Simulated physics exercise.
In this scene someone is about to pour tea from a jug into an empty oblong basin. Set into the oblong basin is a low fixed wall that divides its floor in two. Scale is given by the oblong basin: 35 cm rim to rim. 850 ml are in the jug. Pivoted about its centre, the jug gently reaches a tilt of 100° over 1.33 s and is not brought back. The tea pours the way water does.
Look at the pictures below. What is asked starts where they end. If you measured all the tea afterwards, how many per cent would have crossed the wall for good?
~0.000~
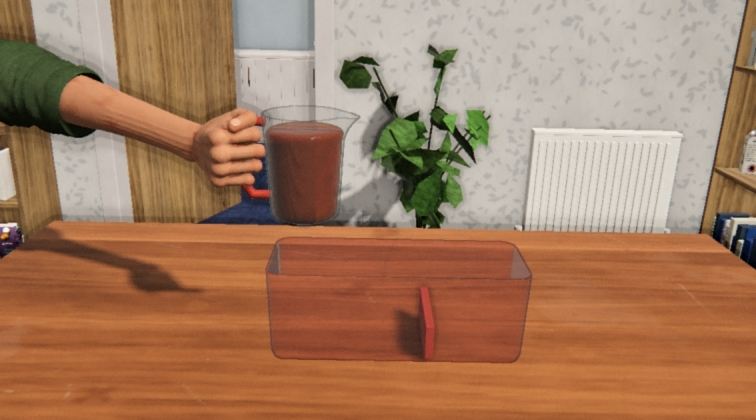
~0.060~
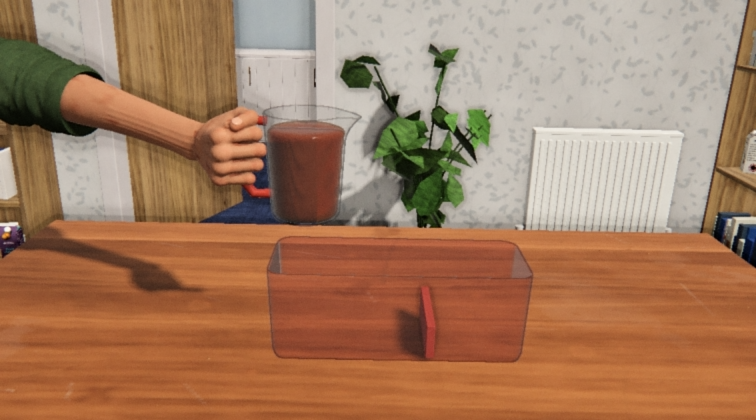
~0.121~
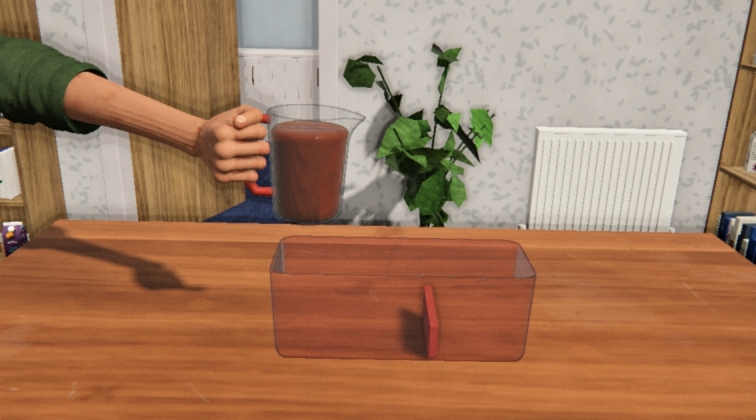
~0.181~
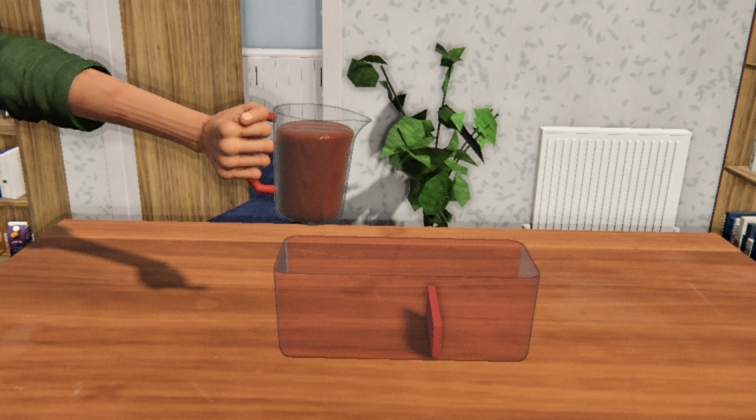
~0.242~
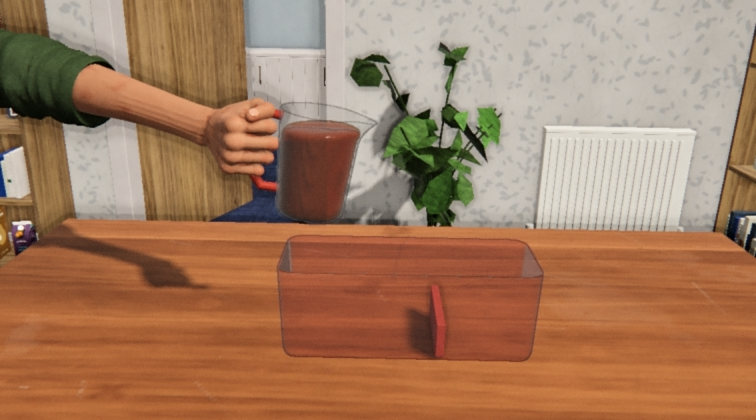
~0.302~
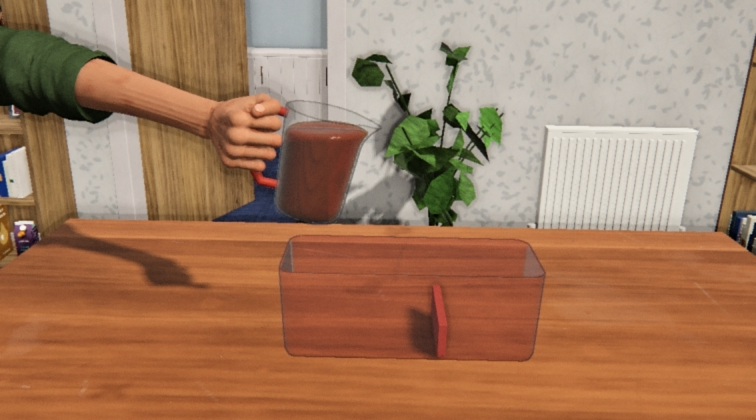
Around 19 per cent would have crossed.
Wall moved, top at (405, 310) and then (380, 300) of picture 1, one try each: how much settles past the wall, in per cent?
It comes to 70 per cent, and then 95 per cent.
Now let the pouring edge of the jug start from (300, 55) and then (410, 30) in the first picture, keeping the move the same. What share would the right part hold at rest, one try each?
5 in a hundred, followed by 90 in a hundred.
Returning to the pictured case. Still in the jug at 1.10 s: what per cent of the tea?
38 %.
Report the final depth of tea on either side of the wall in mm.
Left 26 mm, right 10 mm.
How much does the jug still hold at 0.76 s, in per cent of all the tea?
Fraction remaining: Approx. 84 per cent.
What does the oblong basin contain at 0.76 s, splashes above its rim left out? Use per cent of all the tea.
Roughly 4 percent of it.
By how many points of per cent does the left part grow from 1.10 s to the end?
50 %.
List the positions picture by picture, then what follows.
The first picture shows tilt 0°; pouring edge (360, 116); surface from (266, 127) to (345, 129); the oblong basin's rim runs from (272, 256) to (523, 261); the wall's top is at (427, 307).
The second picture shows tilt 1°; pouring edge (362, 116); surface from (268, 127) to (346, 129).
The third picture shows tilt 2°; pouring edge (366, 117); surface from (272, 126) to (350, 130).
The fourth picture shows tilt 5°; pouring edge (372, 119); surface from (277, 126) to (356, 130).
The fifth picture shows tilt 8°; pouring edge (378, 122); surface from (282, 126) to (363, 129).
The sixth picture shows tilt 12°; pouring edge (382, 127); surface from (286, 127) to (369, 130).
Then, 0.76 s in, the tilt is 61° and 84 per cent is still to pour, 3 is left of the wall and 1 right of it.
Then, 1.10 s in, the tilt is 93° and 38 per cent is still to pour, 29 is left of the wall and 17 right of it.
Then, 1.45 s in, the tilt is 100° and 5 per cent is still to pour, 70 is left of the wall and 18 right of it.
Then, 1.83 s in, the tilt is 100° and 0 per cent is still to pour, 78 is left of the wall and 19 right of it.
Finally, 79 per cent lies left of the wall, 19 right of it and 2 outside.
